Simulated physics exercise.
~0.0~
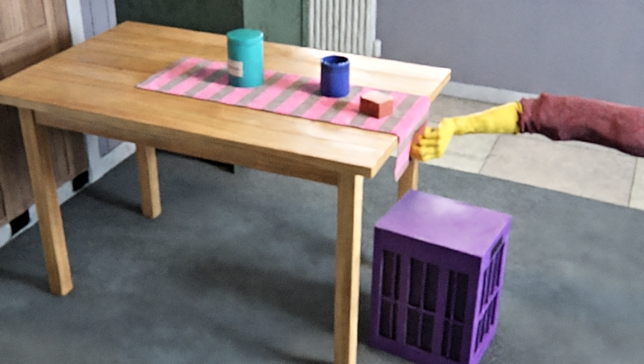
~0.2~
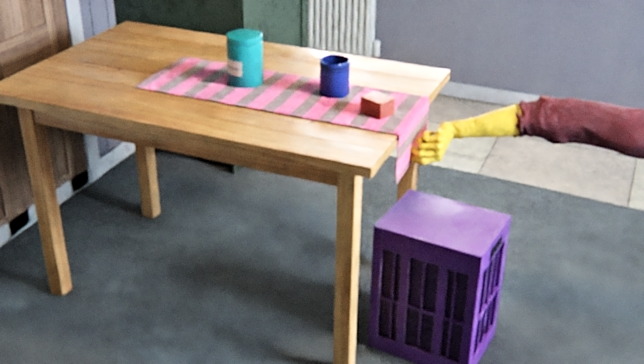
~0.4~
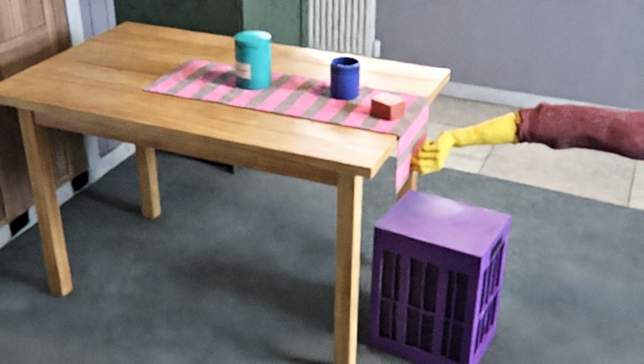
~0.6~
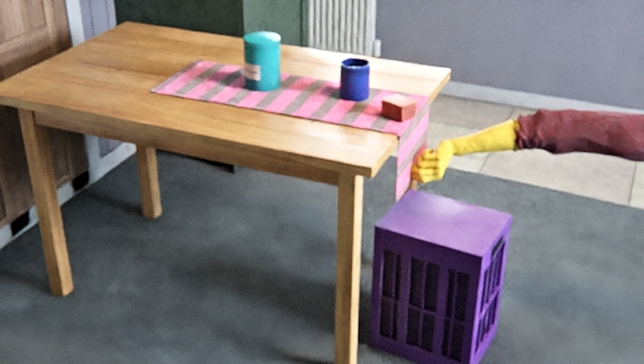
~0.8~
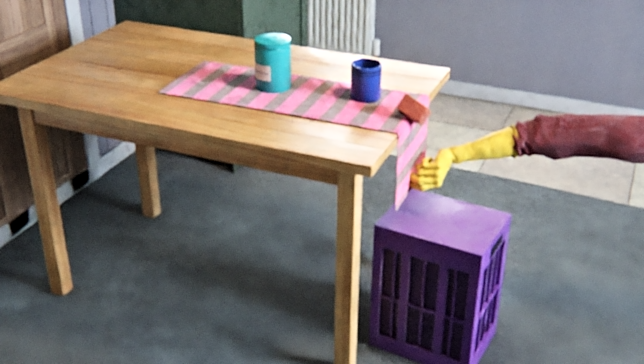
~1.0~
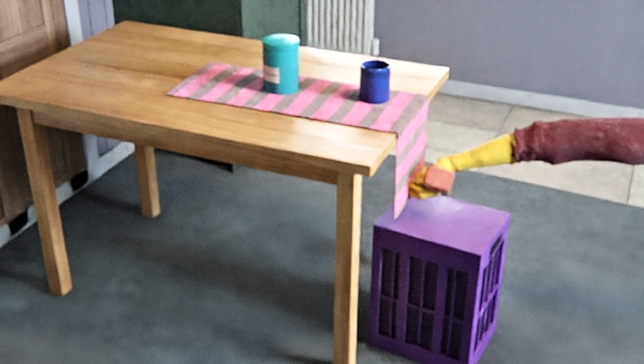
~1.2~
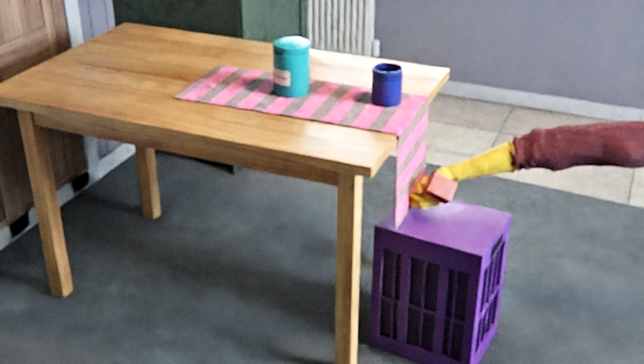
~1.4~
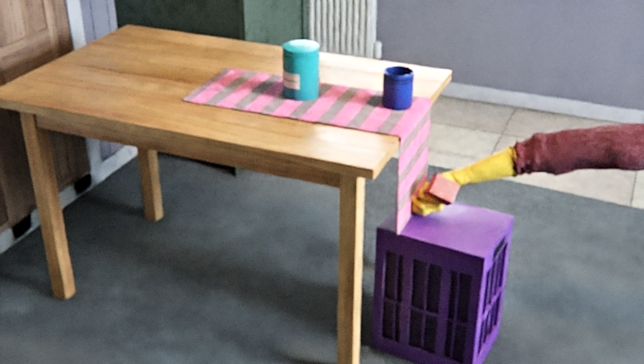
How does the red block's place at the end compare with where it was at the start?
At the start it sits on the striped cloth near the right end of the table. By the end it is off the table, lower and further right, at the yellow-gloved hand just above the purple crate.
